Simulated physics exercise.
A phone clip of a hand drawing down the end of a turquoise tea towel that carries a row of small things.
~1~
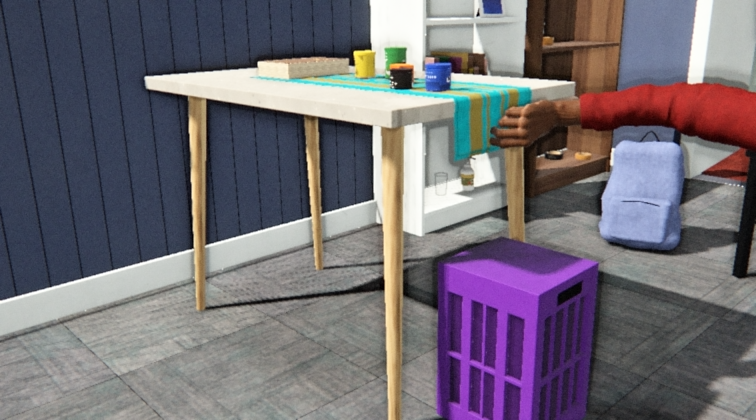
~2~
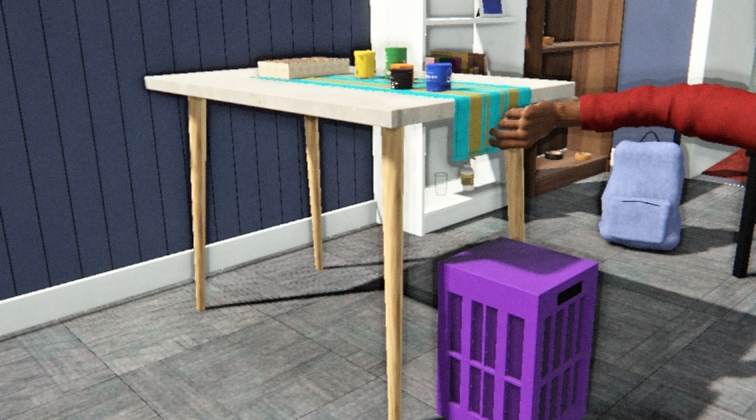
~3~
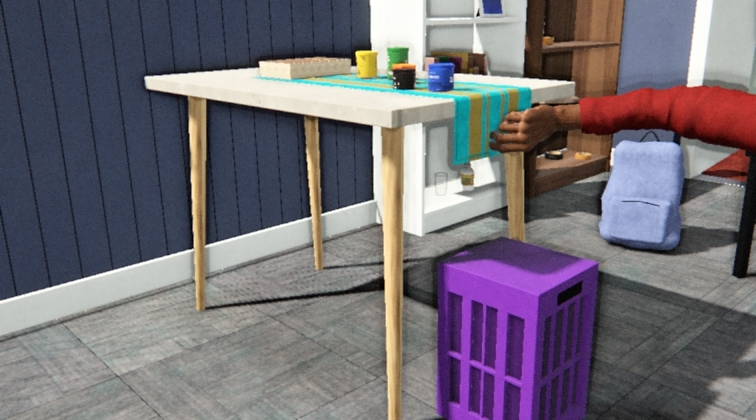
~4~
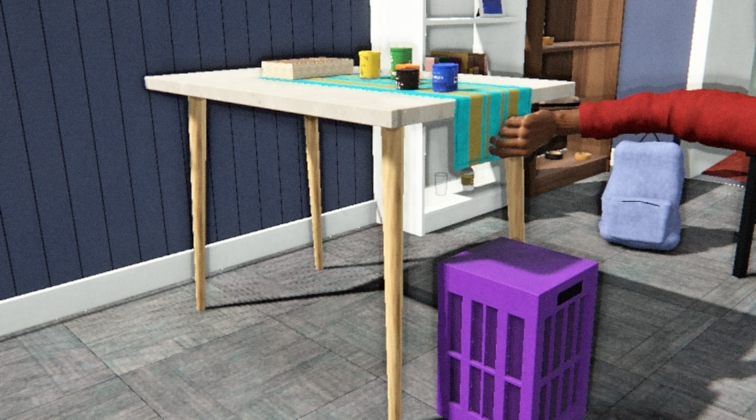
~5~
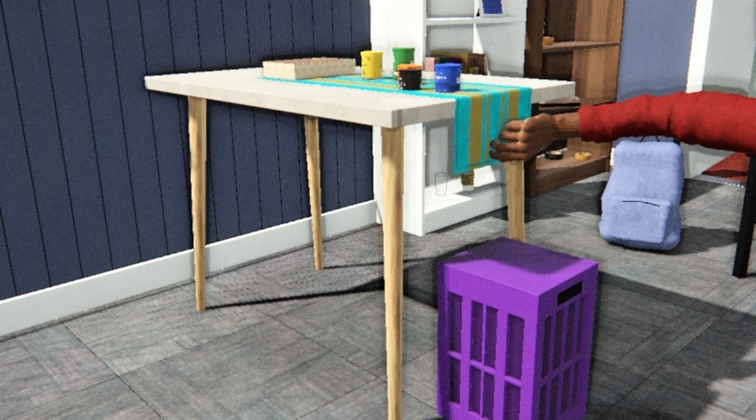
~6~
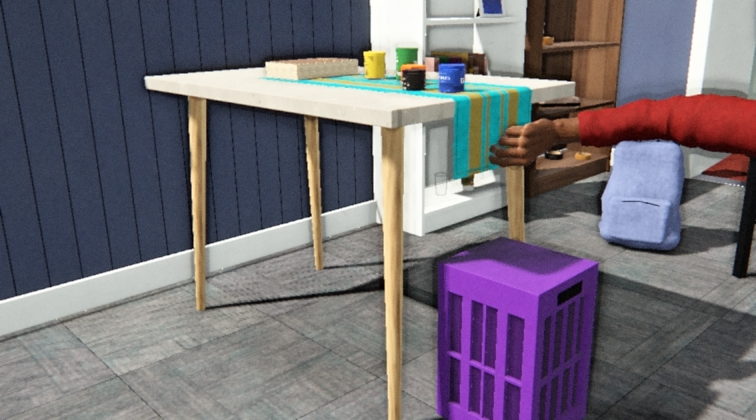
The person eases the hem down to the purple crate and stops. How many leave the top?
The desk loses two.
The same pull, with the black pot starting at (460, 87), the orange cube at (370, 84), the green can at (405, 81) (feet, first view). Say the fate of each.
The black pot goes over; the orange cube survives; the green can remains up.
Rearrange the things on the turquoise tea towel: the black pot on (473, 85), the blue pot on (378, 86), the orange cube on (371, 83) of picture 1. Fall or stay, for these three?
The black pot comes down; the blue pot holds on; the orange cube does not fall.
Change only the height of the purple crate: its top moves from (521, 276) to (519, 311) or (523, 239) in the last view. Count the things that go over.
Over the edge go 3 and 1.
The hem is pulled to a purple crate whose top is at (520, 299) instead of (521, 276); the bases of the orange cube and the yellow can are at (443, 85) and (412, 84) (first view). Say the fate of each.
The orange cube tumbles off, the yellow can is carried off.
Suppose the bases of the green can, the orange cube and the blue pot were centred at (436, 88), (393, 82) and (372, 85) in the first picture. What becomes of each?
The green can tumbles off, the orange cube keeps its place on top, the blue pot keeps its place on top.
Early on, hem near (493, 204); all still up.
Midway, hem on the crate; blue pot and black pot gone.
Finally, hem on the crate; blue pot and black pot gone. The count of fallen things is two.
